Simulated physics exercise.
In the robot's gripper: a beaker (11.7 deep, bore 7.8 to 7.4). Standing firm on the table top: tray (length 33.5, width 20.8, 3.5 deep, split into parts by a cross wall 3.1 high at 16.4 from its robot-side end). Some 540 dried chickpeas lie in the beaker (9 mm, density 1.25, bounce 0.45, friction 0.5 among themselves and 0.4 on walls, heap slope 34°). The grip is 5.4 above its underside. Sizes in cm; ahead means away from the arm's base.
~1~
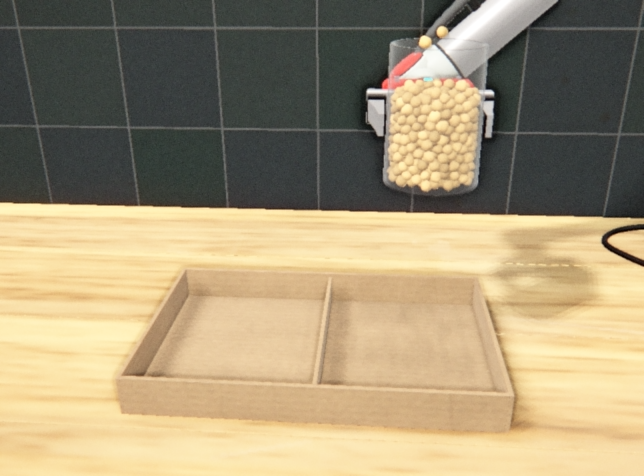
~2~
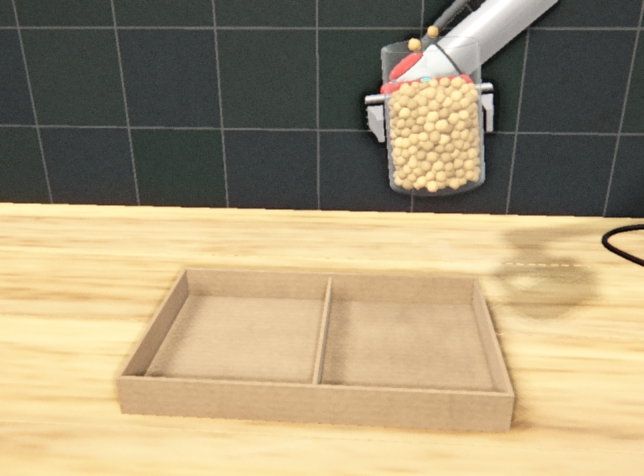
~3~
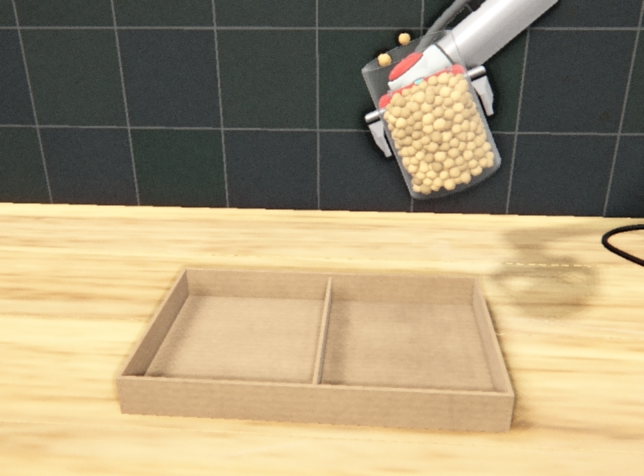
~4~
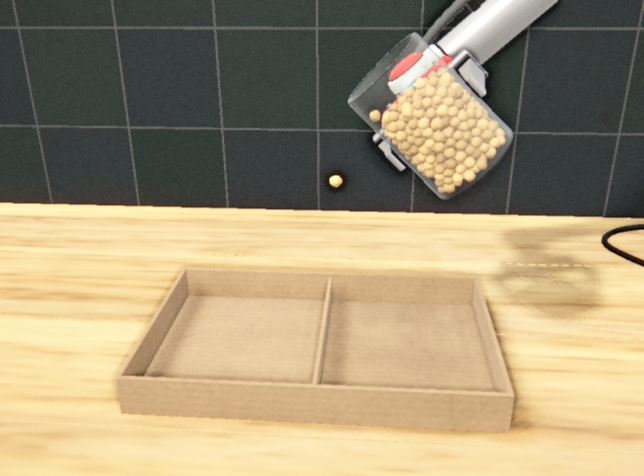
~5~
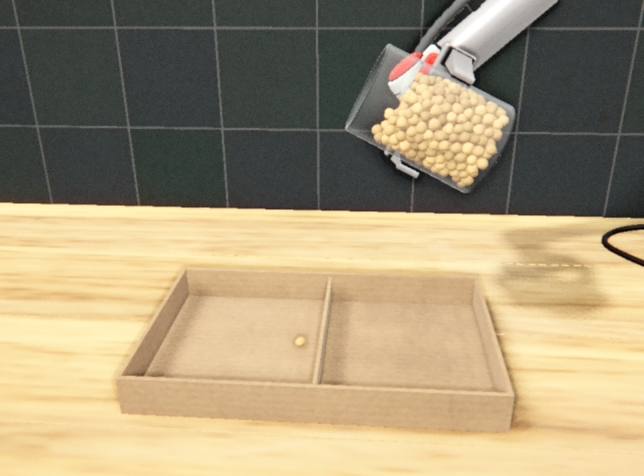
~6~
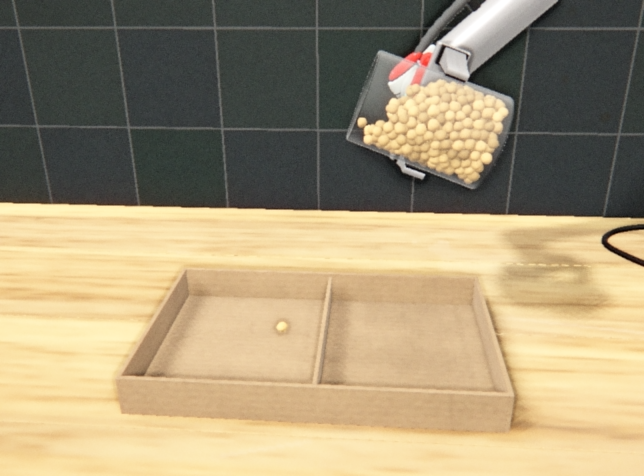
Clear beaker of dried chickpeas tilting leftward in a robot gripper, one chickpea dropping into the left compartment of a divided tray.
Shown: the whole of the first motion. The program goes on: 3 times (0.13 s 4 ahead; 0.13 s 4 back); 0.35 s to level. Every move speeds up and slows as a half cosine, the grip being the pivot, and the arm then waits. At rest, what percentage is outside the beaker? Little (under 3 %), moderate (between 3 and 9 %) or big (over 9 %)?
Outside the beaker the share is big, over 9 %.
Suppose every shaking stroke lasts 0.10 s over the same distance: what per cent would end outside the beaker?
It would be near 35 per cent.
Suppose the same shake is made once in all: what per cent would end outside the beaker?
It would be near 10 per cent.
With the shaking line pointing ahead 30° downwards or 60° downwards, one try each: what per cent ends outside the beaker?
Some 5 and 0 per cent.
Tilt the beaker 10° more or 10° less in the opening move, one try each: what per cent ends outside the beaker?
Some 50 and 10 per cent.
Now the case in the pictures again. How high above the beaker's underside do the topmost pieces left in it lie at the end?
Some 8.0 cm.
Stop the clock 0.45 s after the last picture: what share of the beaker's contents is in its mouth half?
Roughly 50 per cent.
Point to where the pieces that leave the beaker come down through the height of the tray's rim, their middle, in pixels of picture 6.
Around (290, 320).
Then, 0.45 s after the last picture, tilted 70° forward, highest piece 26 above the table; 477 in the beaker, 35 in the far-side part, 12 in the robot-side part, 11 in flight or on a rim.
Then, 0.90 s after the last picture, tilted 50° forward, highest piece 27 above the table; 402 in the beaker, 89 in the far-side part, 37 in the robot-side part, 7 in flight or on a rim.
Then, 1.33 s after the last picture, level, highest piece 27 above the table; 401 in the beaker, 95 in the far-side part, 39 in the robot-side part.
Then, 2.38 s after the last picture, level, highest piece 27 above the table; 401 in the beaker, 95 in the far-side part, 39 in the robot-side part.
Final count, 401 in the beaker, 95 in the far-side part, 39 in the robot-side part. That is 25 % outside the beaker.
